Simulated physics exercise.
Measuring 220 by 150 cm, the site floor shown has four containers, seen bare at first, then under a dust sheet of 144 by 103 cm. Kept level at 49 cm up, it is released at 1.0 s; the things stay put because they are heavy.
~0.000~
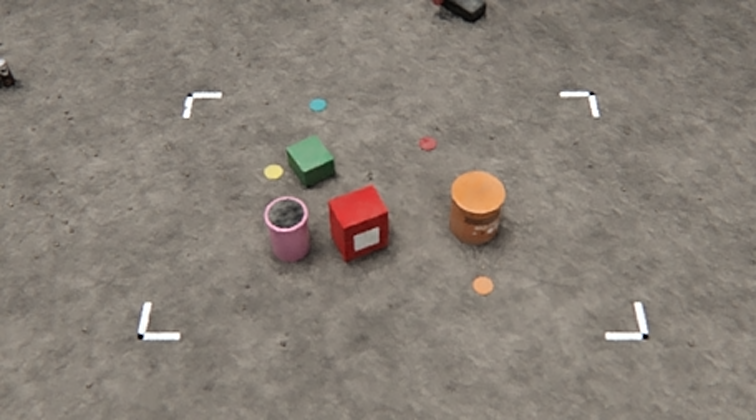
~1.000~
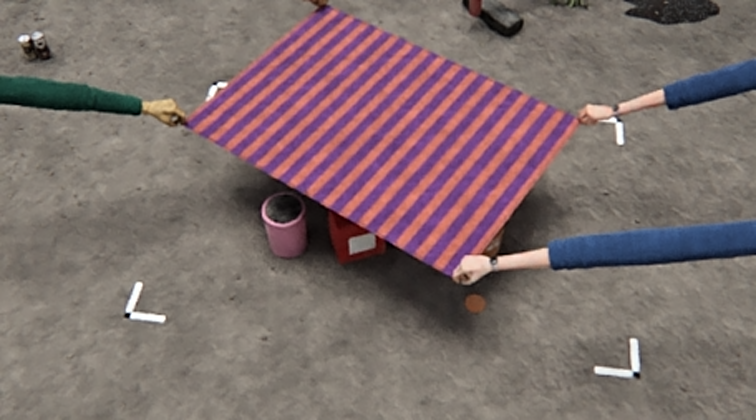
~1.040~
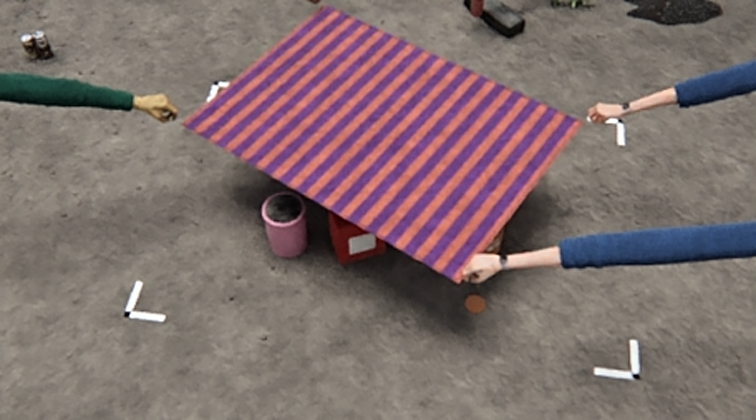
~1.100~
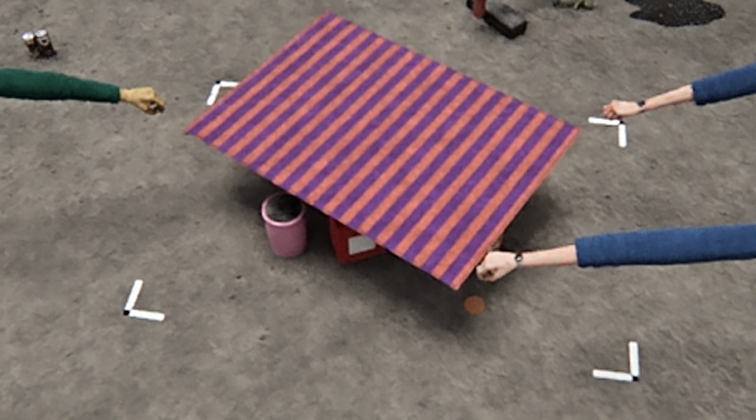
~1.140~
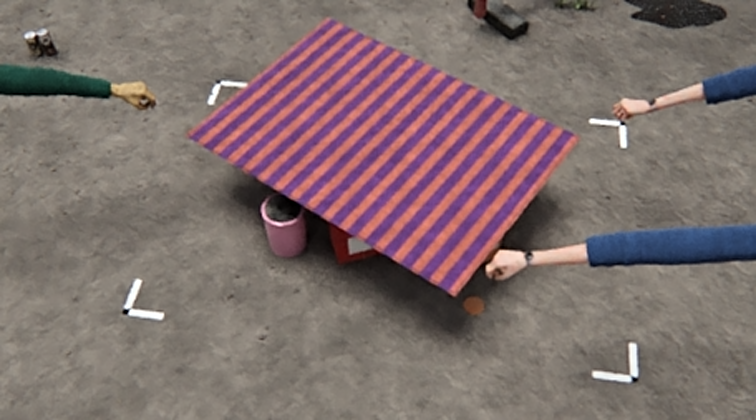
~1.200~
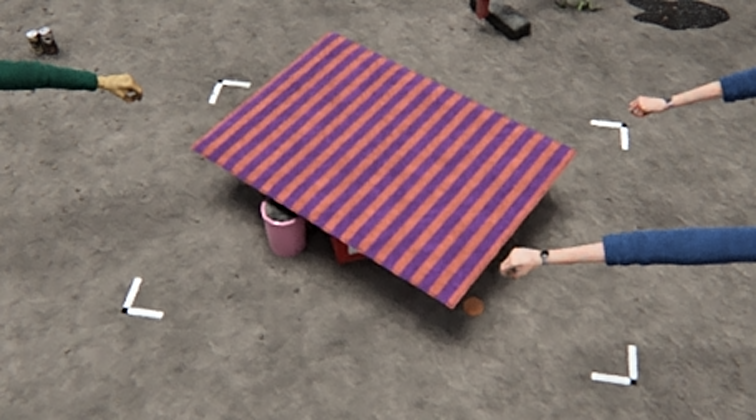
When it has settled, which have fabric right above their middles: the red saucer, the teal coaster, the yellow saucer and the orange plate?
Result: Red saucer vanishes under it, teal coaster vanishes under it, yellow saucer ends under the cloth, orange plate still shows.
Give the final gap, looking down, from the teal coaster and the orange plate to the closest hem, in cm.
Around 10 centimetres, then around 10 centimetres.
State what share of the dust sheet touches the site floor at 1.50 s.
Share in contact: About 20 per cent.
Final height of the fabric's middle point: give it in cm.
The centre point rests around 10 cm up.
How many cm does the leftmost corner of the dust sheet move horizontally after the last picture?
Roughly 8 centimetres.
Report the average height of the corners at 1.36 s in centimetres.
The corners are on average some 0 cm above the surface.
At 1.4 s, 5 % of it is down, spanning 165 by 140 cm, above yellow saucer, red saucer, teal coaster.
At 1.5 s, 20 % of it is down, spanning 165 by 126 cm, above yellow saucer, red saucer, teal coaster.
At 1.7 s, 25 % of it is down, spanning 166 by 129 cm, above yellow saucer, red saucer, teal coaster.
At 1.8 s, 25 % of it is down, spanning 163 by 134 cm, above yellow saucer, red saucer, teal coaster.
At 3.3 s, 25 % of it is down, spanning 163 by 132 cm, above yellow saucer, red saucer, teal coaster.
